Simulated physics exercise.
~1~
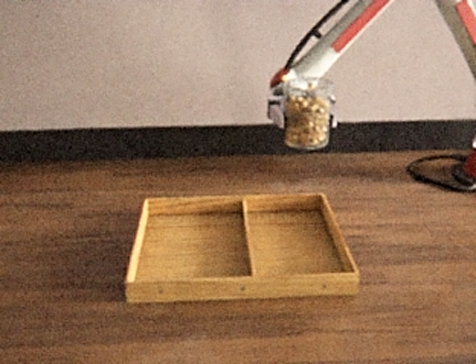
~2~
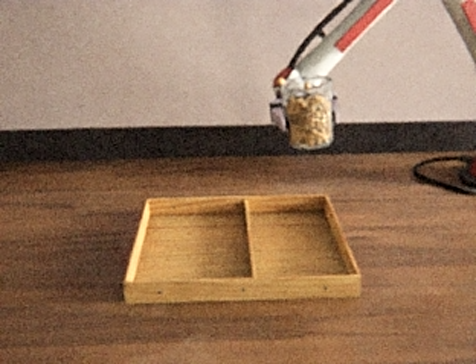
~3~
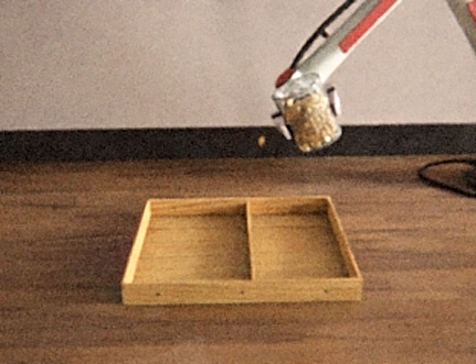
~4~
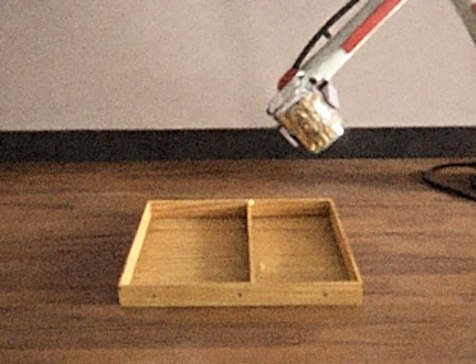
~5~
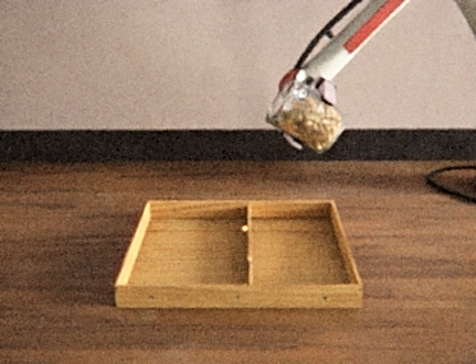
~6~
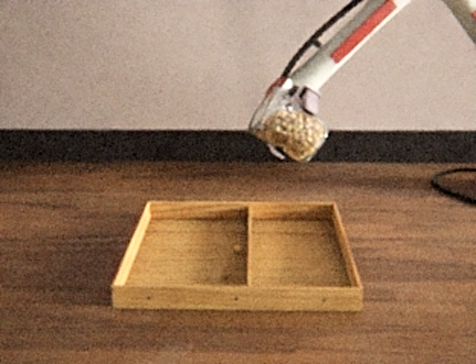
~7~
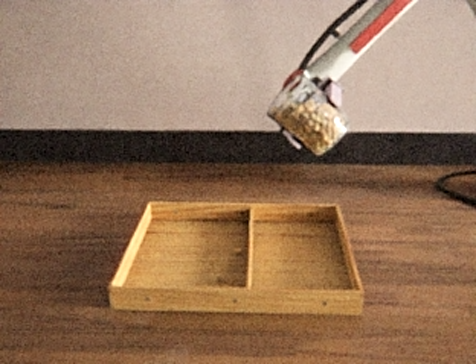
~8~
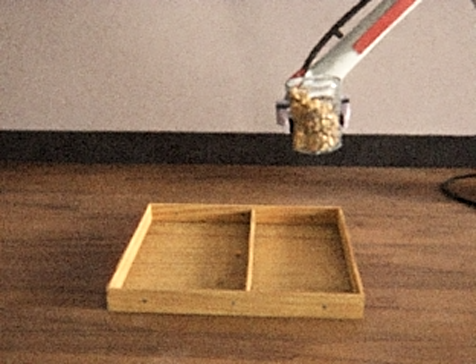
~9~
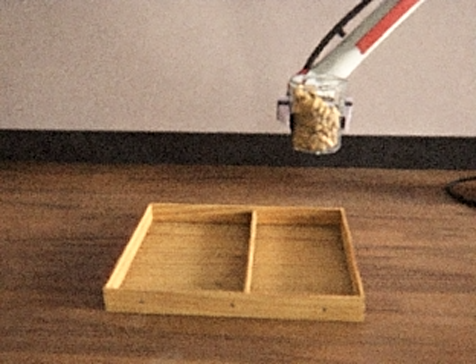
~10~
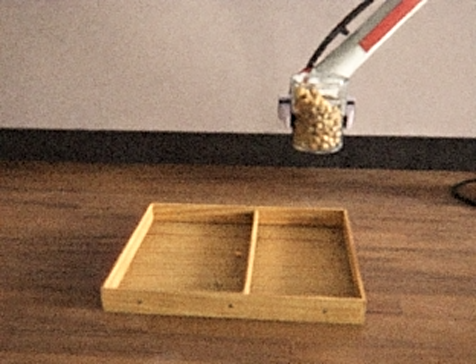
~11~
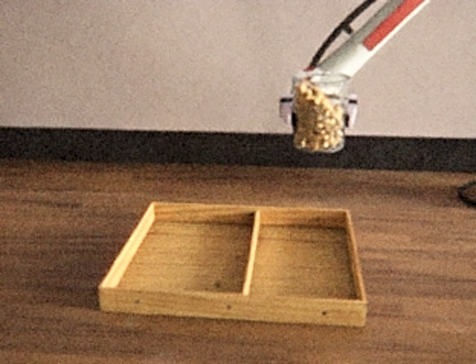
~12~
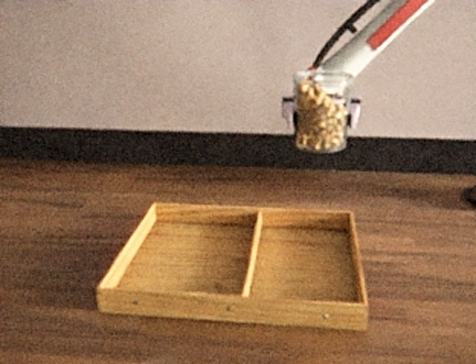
The clip opens with a red and white robot arm holding a clear beaker packed with dried chickpeas above and behind a shallow wooden tray, which a cross wall divides into two parts. The arm tips the beaker forward, and a stray piece drops from its mouth. As the tilt deepens, only a couple of chickpeas fall toward the tray near the divider, while the rest stay heaped inside. The arm then swings the beaker back upright. It ends held still and level above the tray, still nearly full, with the tray almost empty.
